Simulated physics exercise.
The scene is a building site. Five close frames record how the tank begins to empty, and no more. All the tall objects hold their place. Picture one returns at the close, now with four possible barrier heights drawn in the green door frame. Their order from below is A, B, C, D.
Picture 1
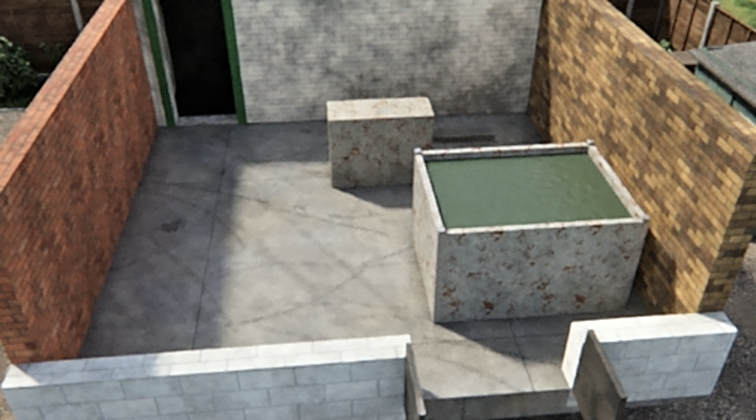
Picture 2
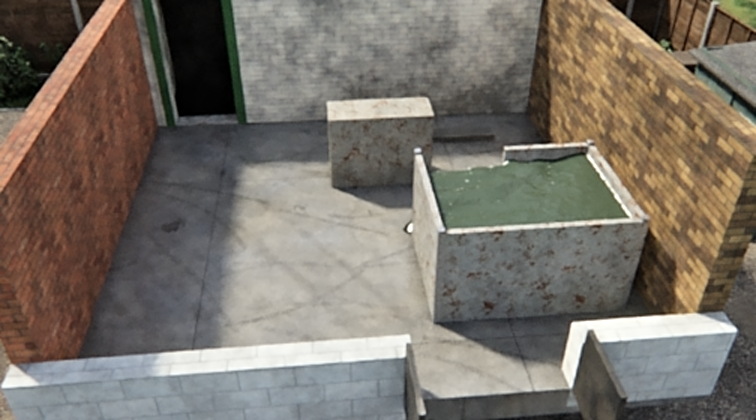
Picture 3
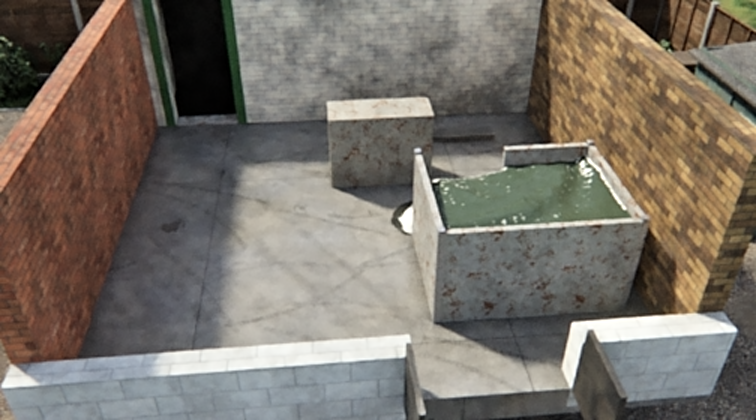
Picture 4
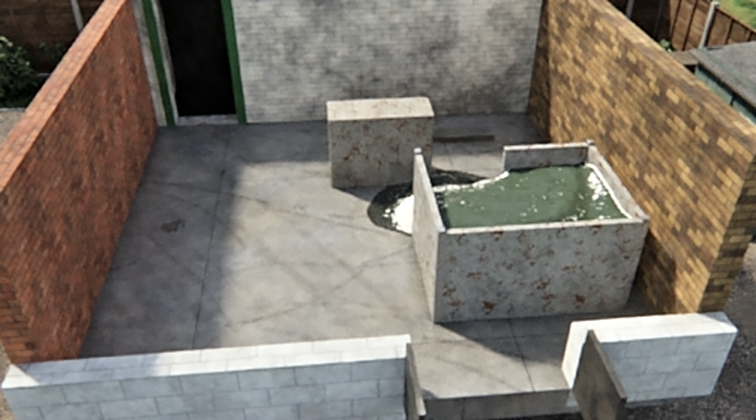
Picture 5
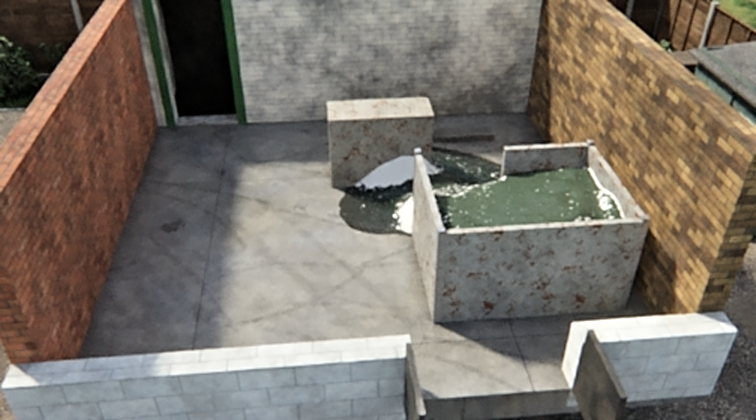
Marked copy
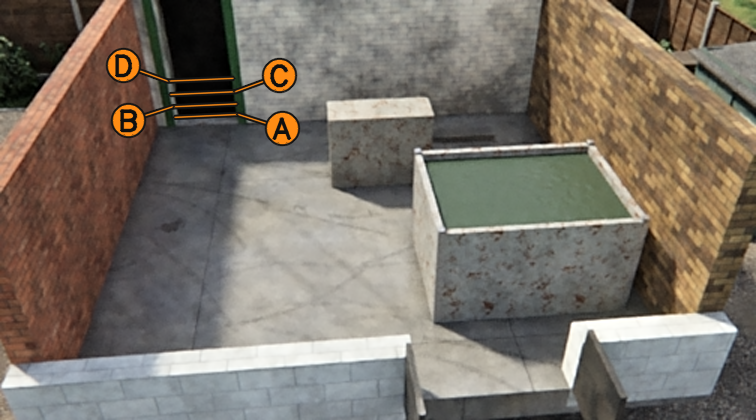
A stone tank of still green water stood in a walled yard, then part of its back side opened and water poured out behind it, foaming and spreading across the ground to the nearby block.
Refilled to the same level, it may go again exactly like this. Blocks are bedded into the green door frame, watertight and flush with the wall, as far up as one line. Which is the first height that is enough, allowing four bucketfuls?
Go for A.
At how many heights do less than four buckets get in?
All of them.
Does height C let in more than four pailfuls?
No.
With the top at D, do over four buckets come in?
No, not at all.
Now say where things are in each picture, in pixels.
Water in the tank at rest, its middle at (522, 190); foot of the green doorway at (208, 124); open gate at (492, 324).
Water covers 1 % of the ground, its front hidden from here.
Water covers 3 % of the ground, its front hidden from here.
Water covers 7 % of the ground and shows as far out as (379, 212).
Water covers 12 % of the ground and shows as far out as (443, 151).
On the marked copy, A at (206, 115); B at (204, 105); C at (202, 93); D at (200, 79); from the bottom up A, B, C, D.
With A, a bucket or two gets in.
With B, nothing gets over.
With C, nothing gets over.
With D, nothing gets over.
